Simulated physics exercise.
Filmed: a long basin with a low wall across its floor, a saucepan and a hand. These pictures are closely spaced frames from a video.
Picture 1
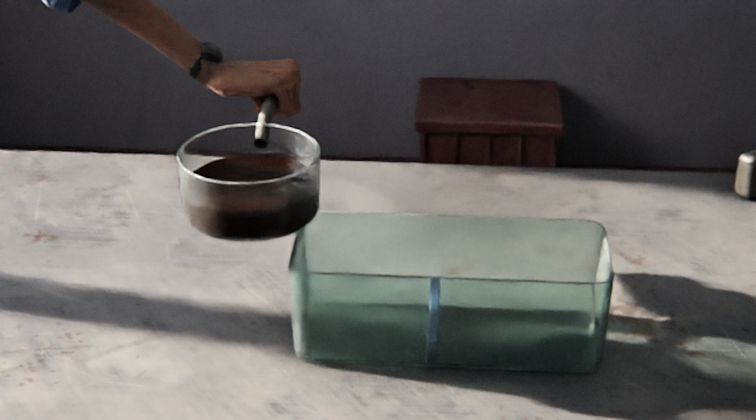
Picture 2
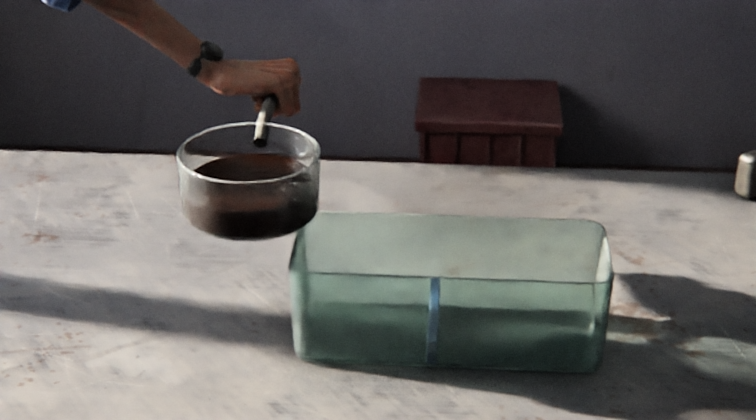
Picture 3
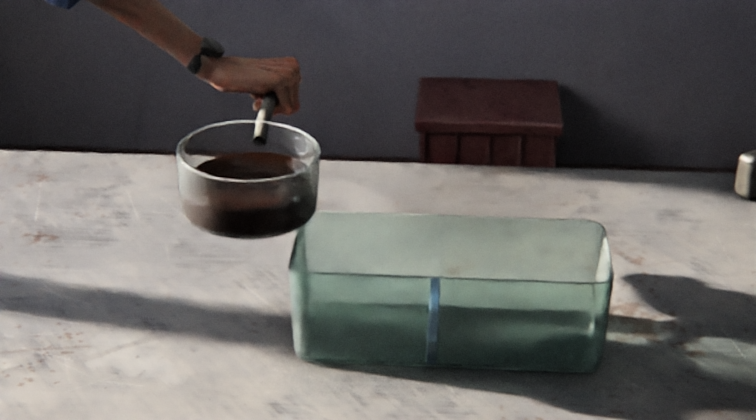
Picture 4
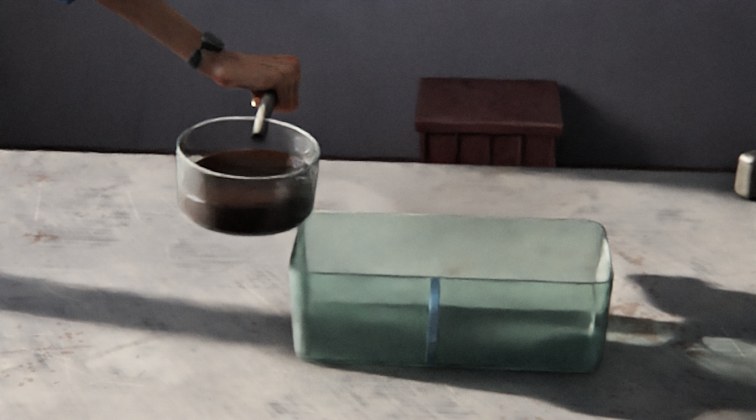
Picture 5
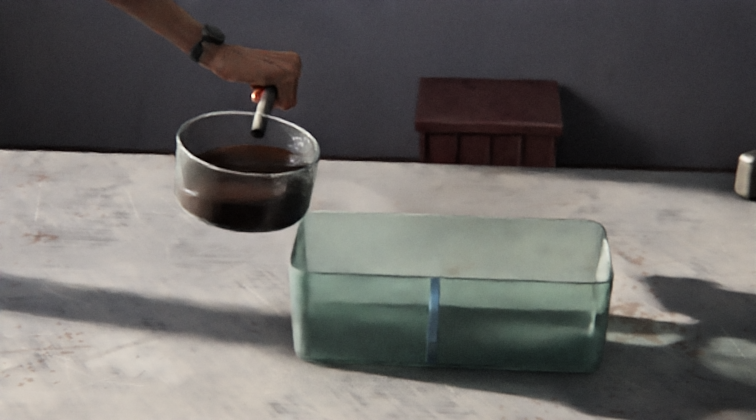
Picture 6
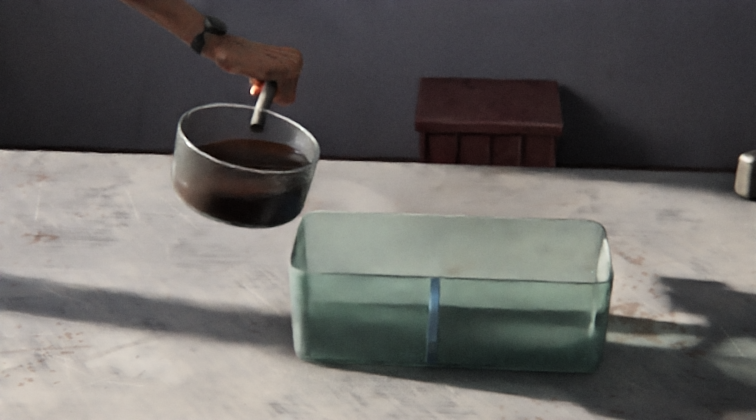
We see a hand holding a glass saucepan of dark liquid by its handle, above and left of a long greenish basin on a grey table; the hand slowly tilts the pan slightly to the right, toward the basin.
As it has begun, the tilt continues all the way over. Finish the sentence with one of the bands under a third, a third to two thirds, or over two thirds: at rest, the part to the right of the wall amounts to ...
At rest, the part to the right of the wall amounts to under a third.
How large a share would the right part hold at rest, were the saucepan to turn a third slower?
Close to 10 in a hundred.
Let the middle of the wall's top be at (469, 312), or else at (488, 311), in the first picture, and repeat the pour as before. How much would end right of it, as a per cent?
In order, some 15 and 15 in a hundred.
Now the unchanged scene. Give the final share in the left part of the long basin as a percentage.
That works out to roughly 80 percent.
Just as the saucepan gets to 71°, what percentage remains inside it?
I'd put it at some 65 in a hundred.
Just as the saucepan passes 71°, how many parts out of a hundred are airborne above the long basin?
It's close to 30 percent.
A moment on, the tilt is 71° and 67 per cent is still to pour, 2 is left of the wall and 0 right of it.
Next, the tilt is 103° and 12 per cent is still to pour, 57 is left of the wall and 11 right of it.
Then the tilt is 106° and 0 per cent is still to pour, 83 is left of the wall and 13 right of it.
Later the tilt is 106° and 0 per cent is still to pour, 81 is left of the wall and 18 right of it.
At rest 81 per cent lies left of the wall, 18 right of it and 2 outside.
